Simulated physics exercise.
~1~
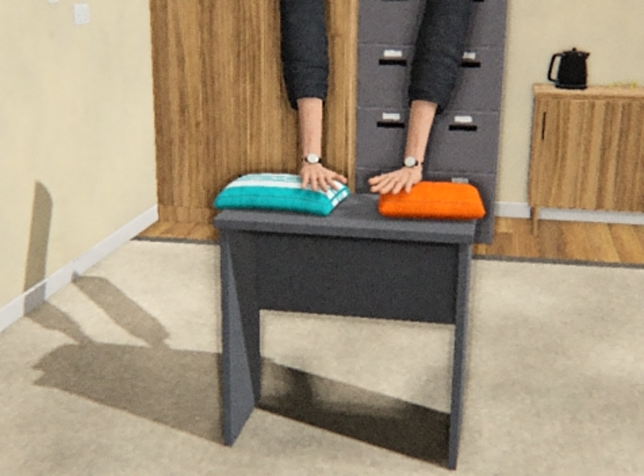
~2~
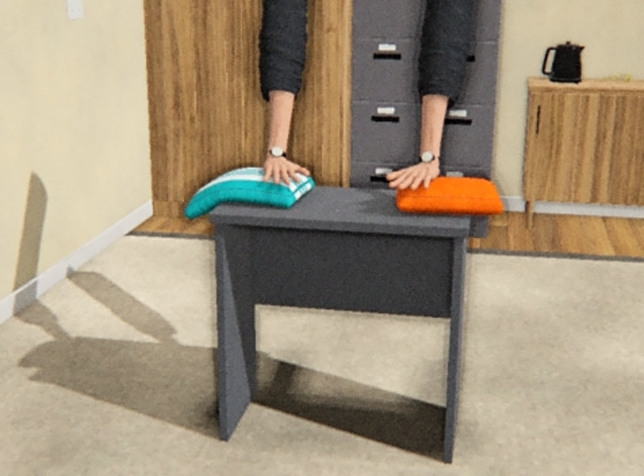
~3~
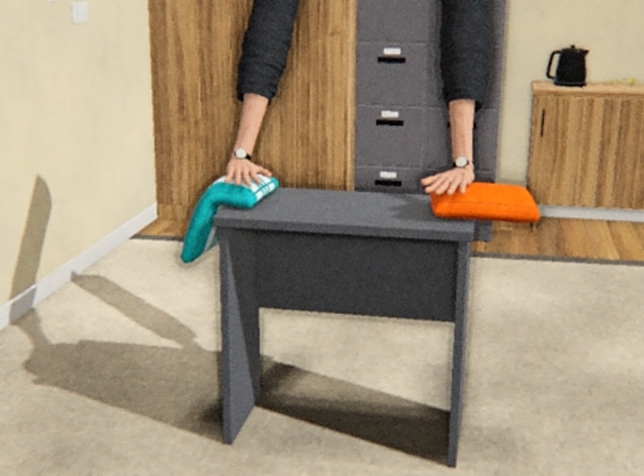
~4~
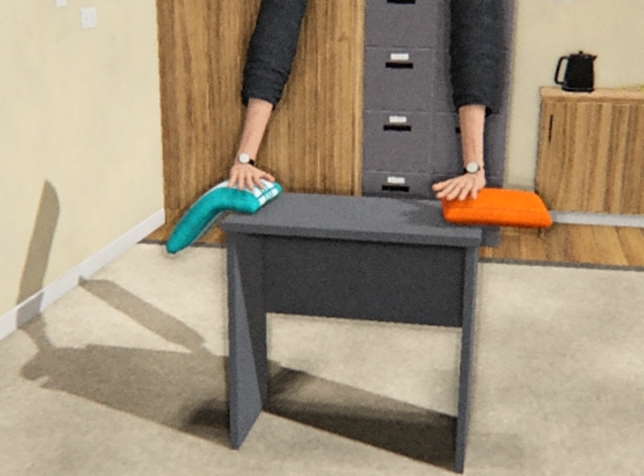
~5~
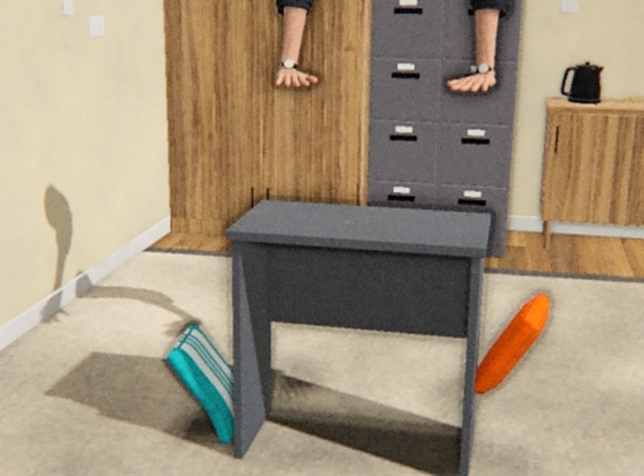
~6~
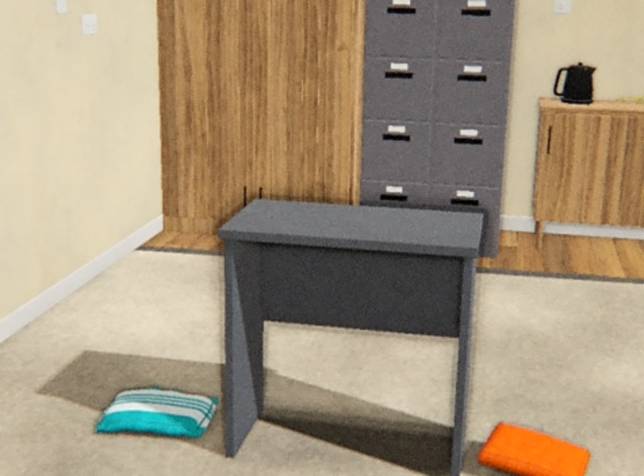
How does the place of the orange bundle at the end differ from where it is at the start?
At the start the orange bundle is on the right part of the table top under a hand. At the end it lies on the floor to the right of the table.
